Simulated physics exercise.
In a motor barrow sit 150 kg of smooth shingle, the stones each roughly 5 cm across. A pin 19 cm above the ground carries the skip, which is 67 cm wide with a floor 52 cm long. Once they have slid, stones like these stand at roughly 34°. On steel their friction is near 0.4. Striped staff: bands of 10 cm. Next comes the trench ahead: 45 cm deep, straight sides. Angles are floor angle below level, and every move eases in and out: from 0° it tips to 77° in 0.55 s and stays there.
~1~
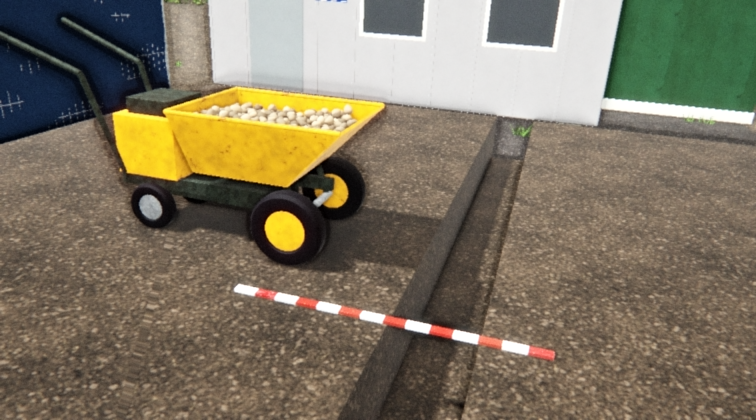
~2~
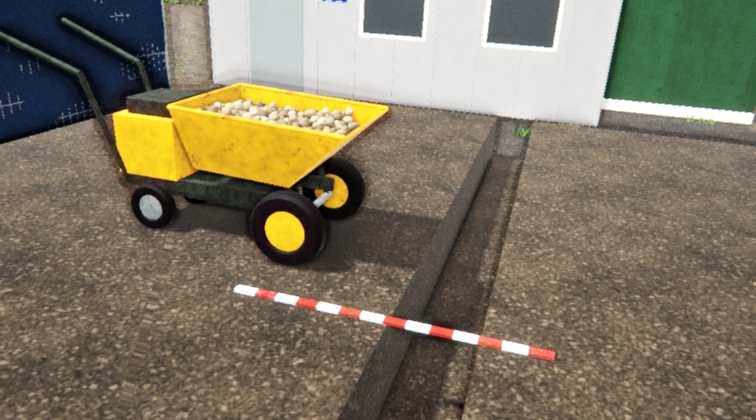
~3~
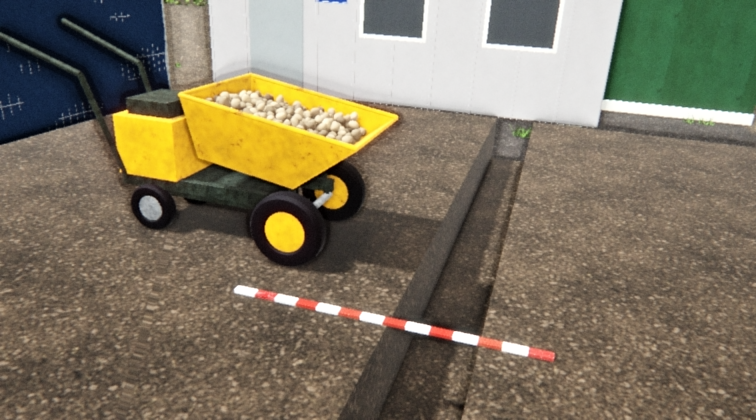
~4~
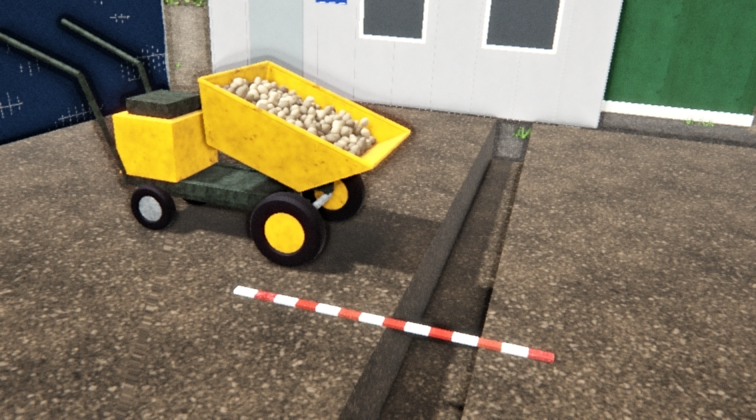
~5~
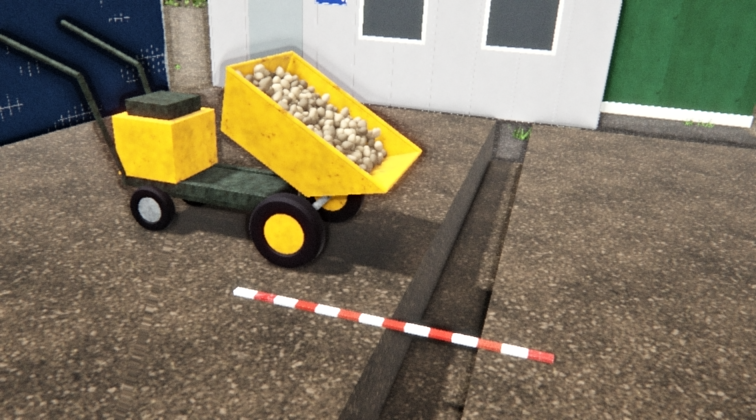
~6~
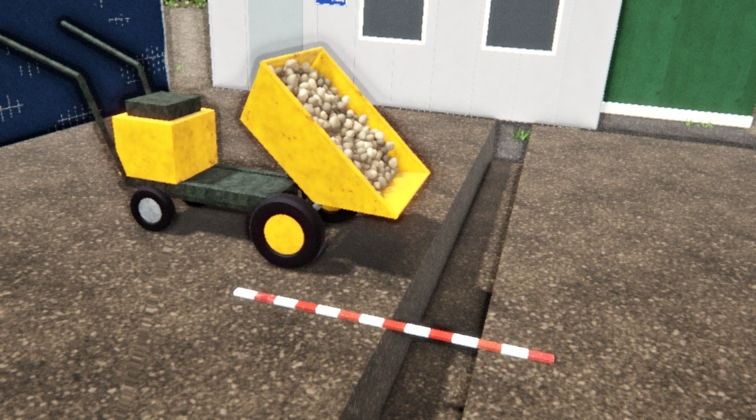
A yellow motor barrow with dark handles and yellow-hubbed front wheels stands at the left on rough brown ground, seen from slightly above by a still camera. Pale rounded stones fill its skip, a red-and-white striped staff lies across a narrow trench, and grey and green walls stand behind. The skip tilts steadily forward to the right, its back rising steeply and its lip lowering, with the stones still inside.
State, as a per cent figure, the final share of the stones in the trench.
The final share is about 94 per cent.
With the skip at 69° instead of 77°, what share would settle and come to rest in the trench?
Share in trench: Approx. 95%.
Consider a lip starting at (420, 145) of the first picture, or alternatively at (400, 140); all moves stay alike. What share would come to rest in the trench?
I'd expect close to 20 per cent at the first and 50 per cent at the second.
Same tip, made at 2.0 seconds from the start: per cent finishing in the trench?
Roughly 100 per cent would.
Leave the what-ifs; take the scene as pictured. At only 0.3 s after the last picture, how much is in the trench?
Close to 40 per cent has got there by then.
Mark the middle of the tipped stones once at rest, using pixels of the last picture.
The stones end up centred near (457, 332).
Then, 0.1 s after the last picture the floor is at 65°, 100 % in the skip; the foremost stones are at (406, 221).
Then, 0.3 s after the last picture the floor is at 77°, 57 % in the skip, 1 % short of the trench, 42 % in the trench; the foremost stones are at (484, 302).
Then, 0.7 s after the last picture the floor is at 77°, 1 % in the skip, 1 % short of the trench, 92 % in the trench, 6 % past the trench; the foremost stones are at (660, 297).
Then, 2.7 s after the last picture the floor is at 77°, 0 % in the skip, 94 % in the trench, 6 % past the trench; the foremost stones are past the picture's edge.
